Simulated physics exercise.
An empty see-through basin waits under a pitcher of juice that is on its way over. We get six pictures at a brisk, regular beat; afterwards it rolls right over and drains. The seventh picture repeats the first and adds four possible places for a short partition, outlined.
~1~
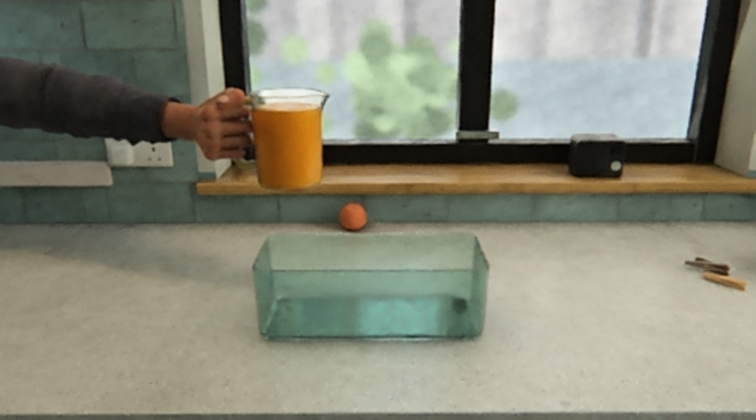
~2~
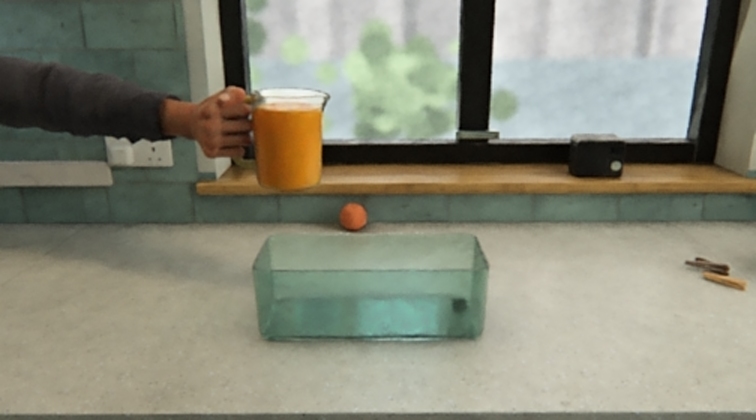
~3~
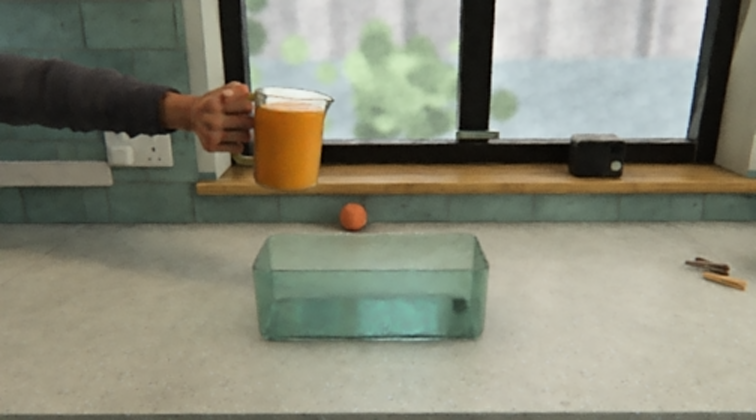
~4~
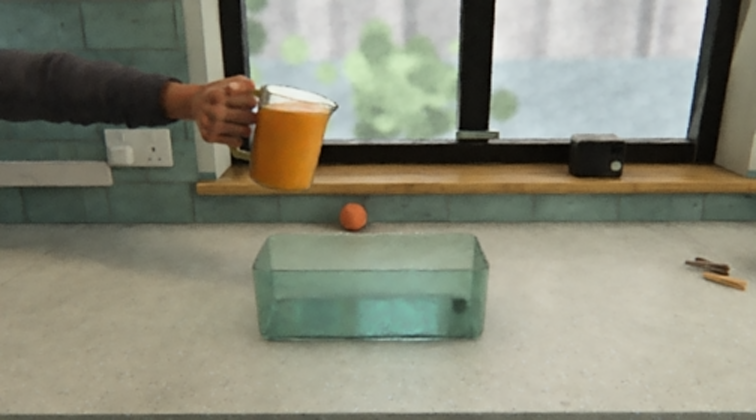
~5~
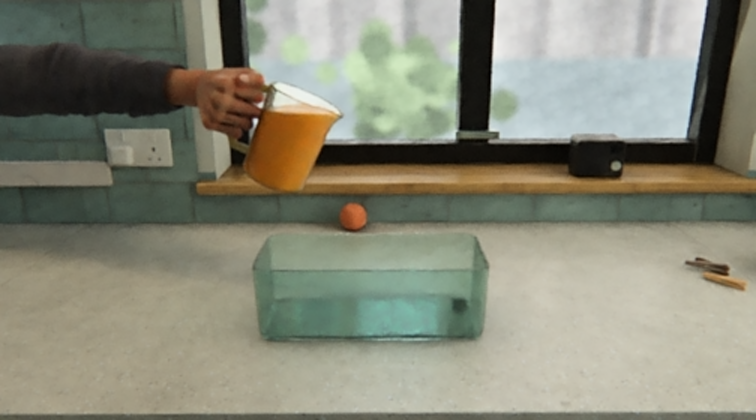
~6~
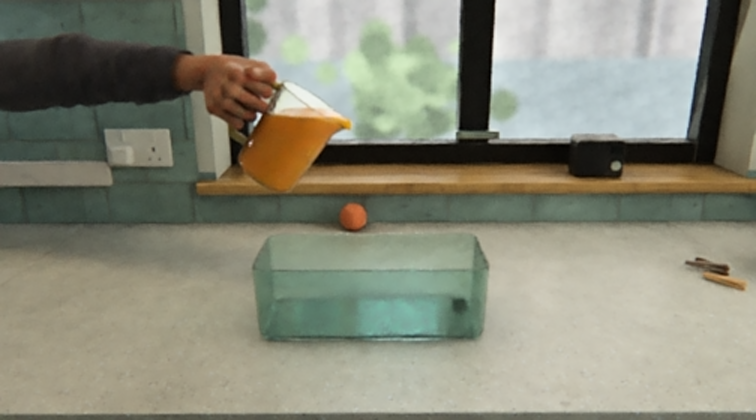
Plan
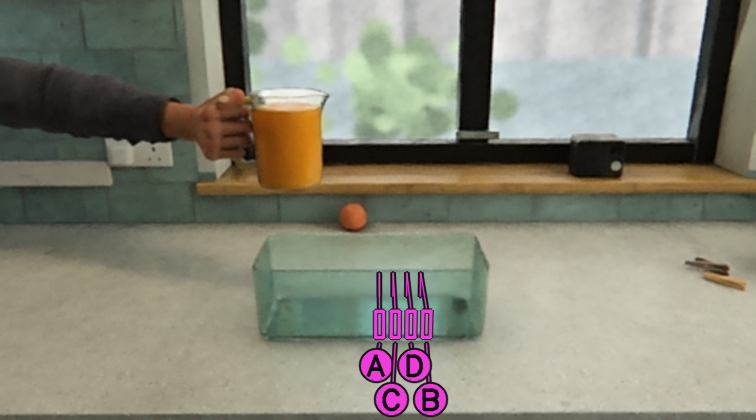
Hand tilting a glass pitcher of orange juice rightward above a clear basin on a counter, juice reaching over the lip.
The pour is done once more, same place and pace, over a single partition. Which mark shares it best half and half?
The best place is C.
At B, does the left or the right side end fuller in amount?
The left one.
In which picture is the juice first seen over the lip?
In picture 6.
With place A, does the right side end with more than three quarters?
Yes.
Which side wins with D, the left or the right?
The left side.
On the marked copy, A at (379, 343); B at (426, 343); C at (395, 343); D at (410, 343).
With A, about 13 % ends left of the wall and 86 % right of it.
With B, about 90 % ends left of the wall and 5 % right of it; 5 % is lost outside.
With C, about 50 % ends left of the wall and 49 % right of it.
With D, about 84 % ends left of the wall and 9 % right of it; 7 % is lost outside.
